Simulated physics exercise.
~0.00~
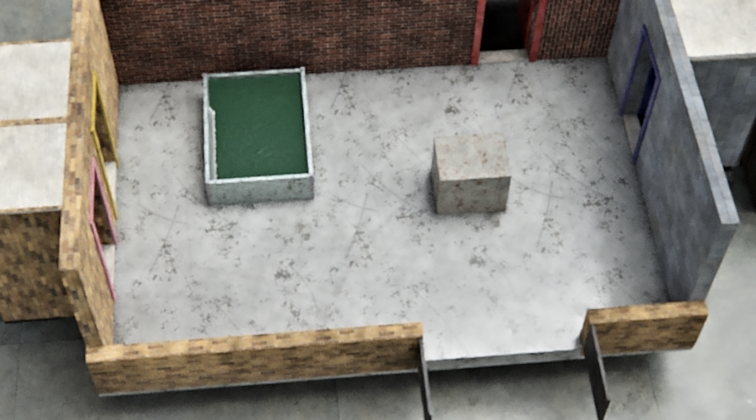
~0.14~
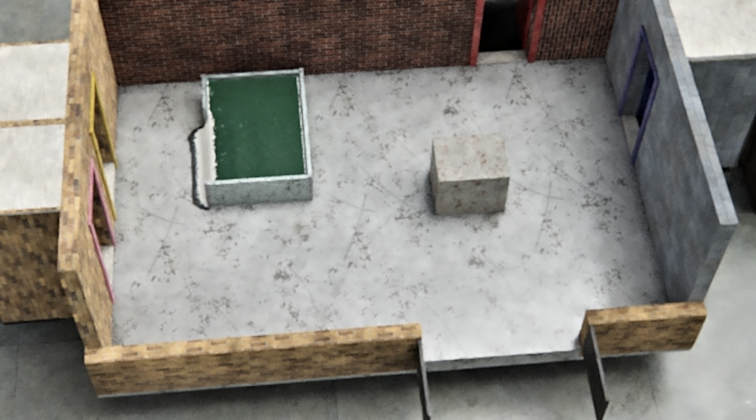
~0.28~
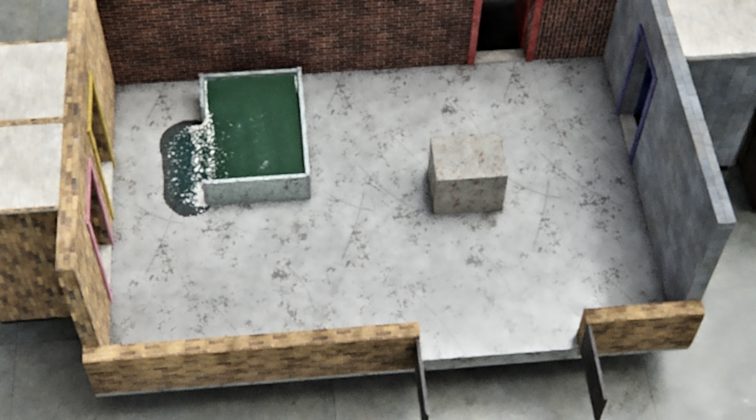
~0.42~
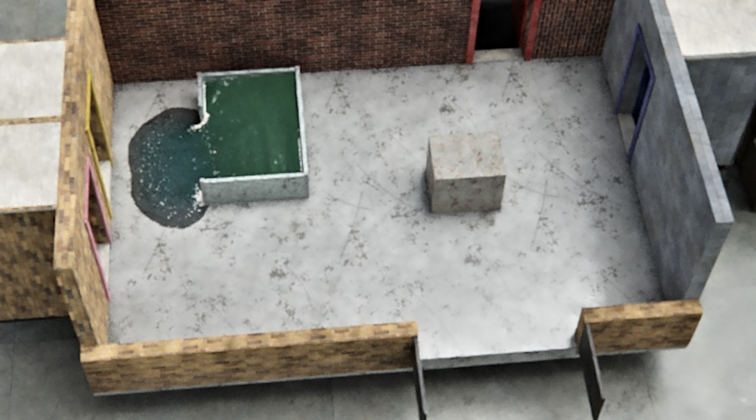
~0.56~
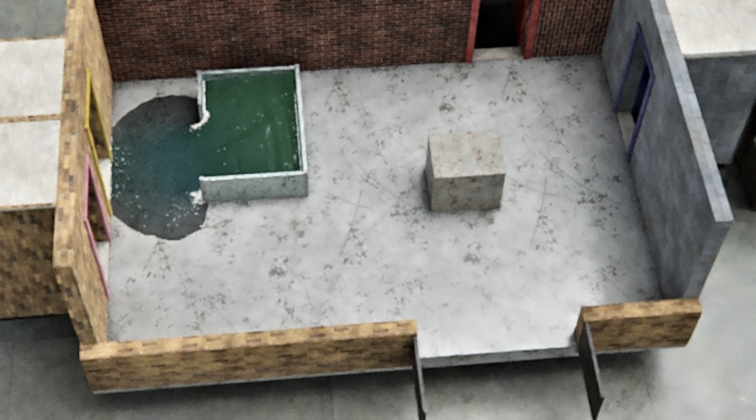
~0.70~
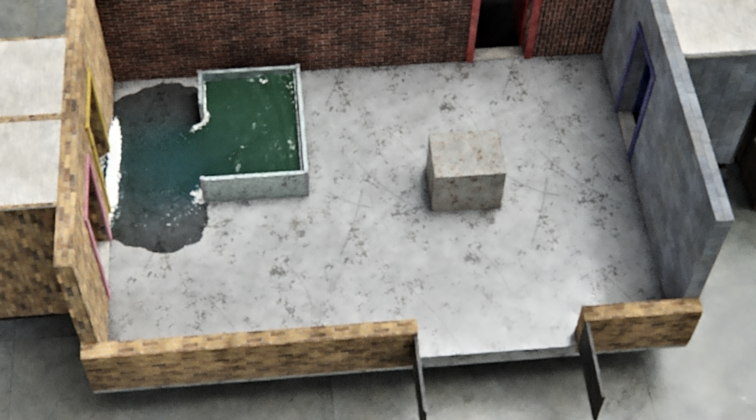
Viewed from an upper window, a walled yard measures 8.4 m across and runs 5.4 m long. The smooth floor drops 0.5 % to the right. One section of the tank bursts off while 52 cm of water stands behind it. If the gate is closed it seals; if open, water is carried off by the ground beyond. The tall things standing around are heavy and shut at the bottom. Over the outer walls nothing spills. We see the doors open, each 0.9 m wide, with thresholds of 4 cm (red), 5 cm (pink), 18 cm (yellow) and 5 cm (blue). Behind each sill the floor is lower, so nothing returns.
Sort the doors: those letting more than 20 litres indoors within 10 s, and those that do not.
The red door is among those that do not; the pink door is among those letting more in; the yellow door is among those letting more in; the blue door is among those that do not.
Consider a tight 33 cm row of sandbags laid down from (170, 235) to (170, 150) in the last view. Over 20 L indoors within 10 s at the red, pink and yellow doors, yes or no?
With that change: Red stays within, pink stays within, yellow stays within.
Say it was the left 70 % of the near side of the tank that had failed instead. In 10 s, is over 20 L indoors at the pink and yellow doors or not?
So pink ends up past the limit and yellow ends up short of it.
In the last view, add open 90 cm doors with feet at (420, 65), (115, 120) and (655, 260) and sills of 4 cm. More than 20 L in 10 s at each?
Taking them in order, the first gets too little, the second enough and the third too little.
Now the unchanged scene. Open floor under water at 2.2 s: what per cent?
Wet share: Near 15 percent.
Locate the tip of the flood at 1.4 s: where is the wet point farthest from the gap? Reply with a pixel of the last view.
Around (109, 301).
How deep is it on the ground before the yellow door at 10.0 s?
It averages close to 5.5 centimetres.
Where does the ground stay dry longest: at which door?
Door: Blue.
After 1.4 s water covers 10 % of the floor and is deepest (35 cm) near (112, 176); red door not reached, pink door 9 cm at the sill, 0 L in, yellow door 34 cm at the sill, 42 L in, blue door not reached.
After 2.2 s water covers 15 % of the floor and is deepest (28 cm) near (112, 185); red door not reached, pink door 12 cm at the sill, 13 L in, yellow door 28 cm at the sill, 97 L in, blue door not reached.
After 3.5 s water covers 30 % of the floor and is deepest (20 cm) near (114, 89); red door not reached, pink door 8 cm at the sill, 32 L in, yellow door 17 cm at the sill, 118 L in, blue door not reached.
After 6.0 s water covers 60 % of the floor and is deepest (12 cm) near (120, 365); red door 2 cm at the sill, 0 L in, pink door 6 cm at the sill, 40 L in, yellow door 9 cm at the sill, 119 L in, blue door not reached.
After 10.0 s water covers 80 % of the floor and is deepest (8 cm) near (636, 254); red door 1 cm at the sill, 0 L in, pink door 4 cm at the sill, 42 L in, yellow door 5 cm at the sill, 119 L in, blue door 3 cm at the sill, 0 L in.
